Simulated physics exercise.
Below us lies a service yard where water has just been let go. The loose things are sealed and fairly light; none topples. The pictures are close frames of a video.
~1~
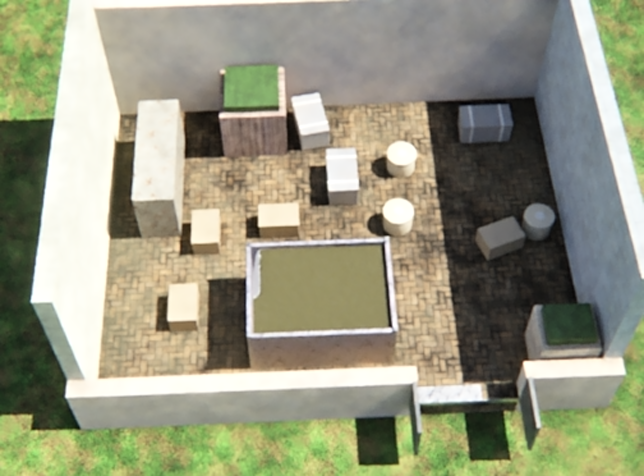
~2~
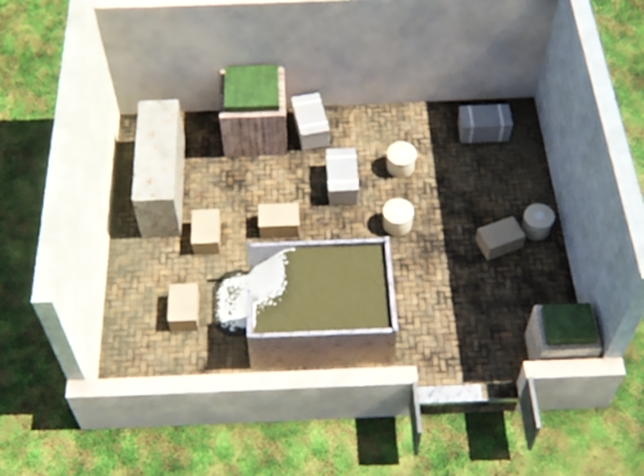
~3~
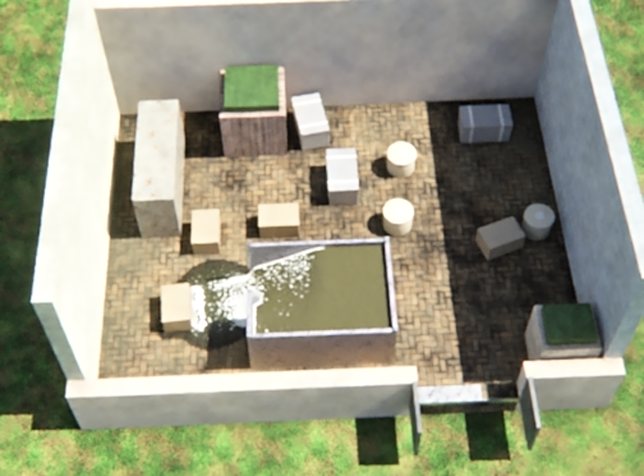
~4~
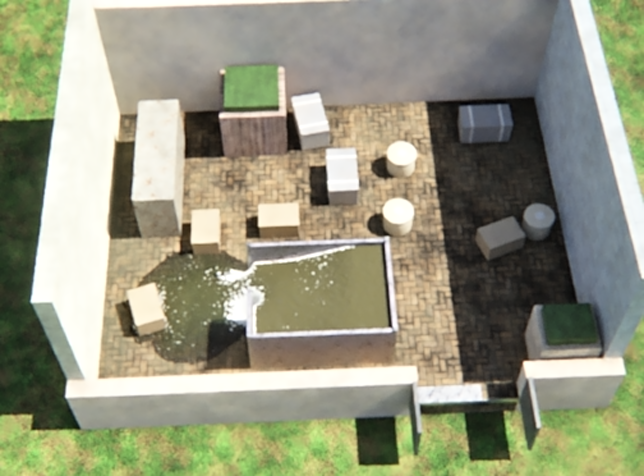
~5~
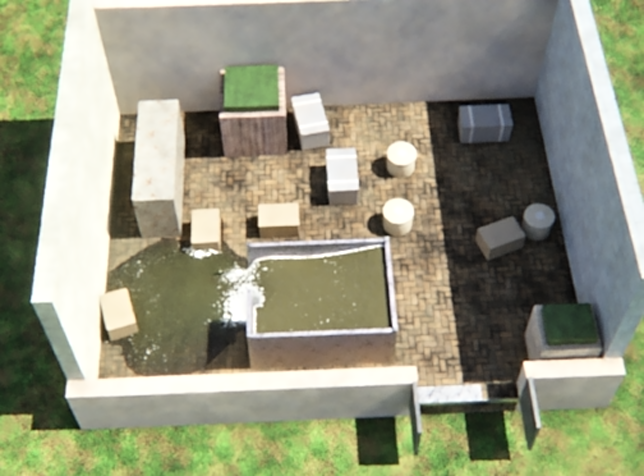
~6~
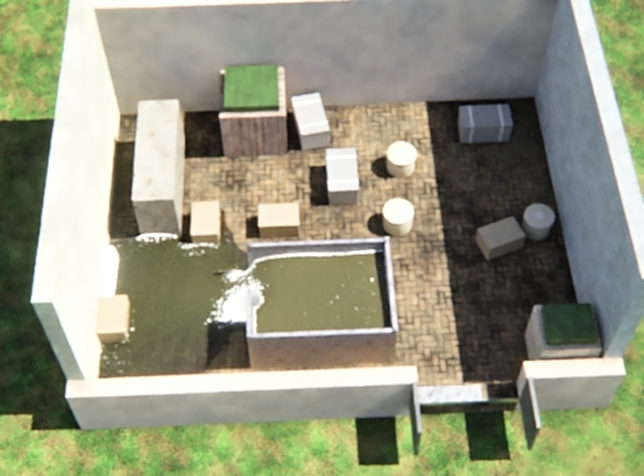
Murky water pours from the tank's left side, spreads across the paving and pushes a crate left.
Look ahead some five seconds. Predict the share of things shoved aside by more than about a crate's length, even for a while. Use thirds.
Share: Under a third.
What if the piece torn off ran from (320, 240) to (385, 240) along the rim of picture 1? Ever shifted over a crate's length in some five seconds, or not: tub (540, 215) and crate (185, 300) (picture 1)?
As listed: Yes, no.
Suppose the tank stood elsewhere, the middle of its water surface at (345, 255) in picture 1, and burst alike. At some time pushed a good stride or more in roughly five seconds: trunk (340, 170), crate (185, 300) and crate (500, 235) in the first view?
One after the other: No, pushed that far, no.
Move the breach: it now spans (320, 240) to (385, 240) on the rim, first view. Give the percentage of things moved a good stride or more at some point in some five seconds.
Near 90 in a hundred.
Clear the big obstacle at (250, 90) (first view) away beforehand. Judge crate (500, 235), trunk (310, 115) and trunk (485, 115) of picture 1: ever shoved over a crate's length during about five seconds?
In that order: Less than that, moved that far, never so far.
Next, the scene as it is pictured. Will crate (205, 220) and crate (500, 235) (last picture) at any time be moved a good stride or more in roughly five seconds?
One after the other: Pushed that far, under that.
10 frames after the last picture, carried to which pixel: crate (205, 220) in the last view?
Roughly at (204, 150).
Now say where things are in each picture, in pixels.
The first picture shows a crate at (183, 302) rests on the ground; a crate at (206, 226) rests on the ground; 0 of 10 have shifted.
The second picture shows a crate at (183, 302) rests on the ground; a crate at (206, 226), on the bottom; 0 of 10 have shifted.
The third picture shows a crate at (176, 302), on the bottom, close to its start; a crate at (206, 226), on the bottom; 1 of 10 have shifted.
The fourth picture shows a crate at (145, 304) rests on the ground, a stride from its start; a crate at (206, 226), on the bottom; 1 of 10 have shifted.
The fifth picture shows a crate at (117, 309), on the bottom, a stride from its start; a crate at (206, 226) rests on the ground; 1 of 10 have shifted.
The sixth picture shows a crate at (111, 314) rests on the ground, a stride from its start; a crate at (205, 218), on the bottom, close to its start; 2 of 10 have shifted.
A moment on, 2 of 10 are well off their spots; 1 afloat.
Next, 2 of 10 are well off their spots; 1 afloat.
Later, 2 of 10 are well off their spots; 2 afloat.
In the end, 2 of 10 are well off their spots, and 2 have been at some point; 1 afloat.
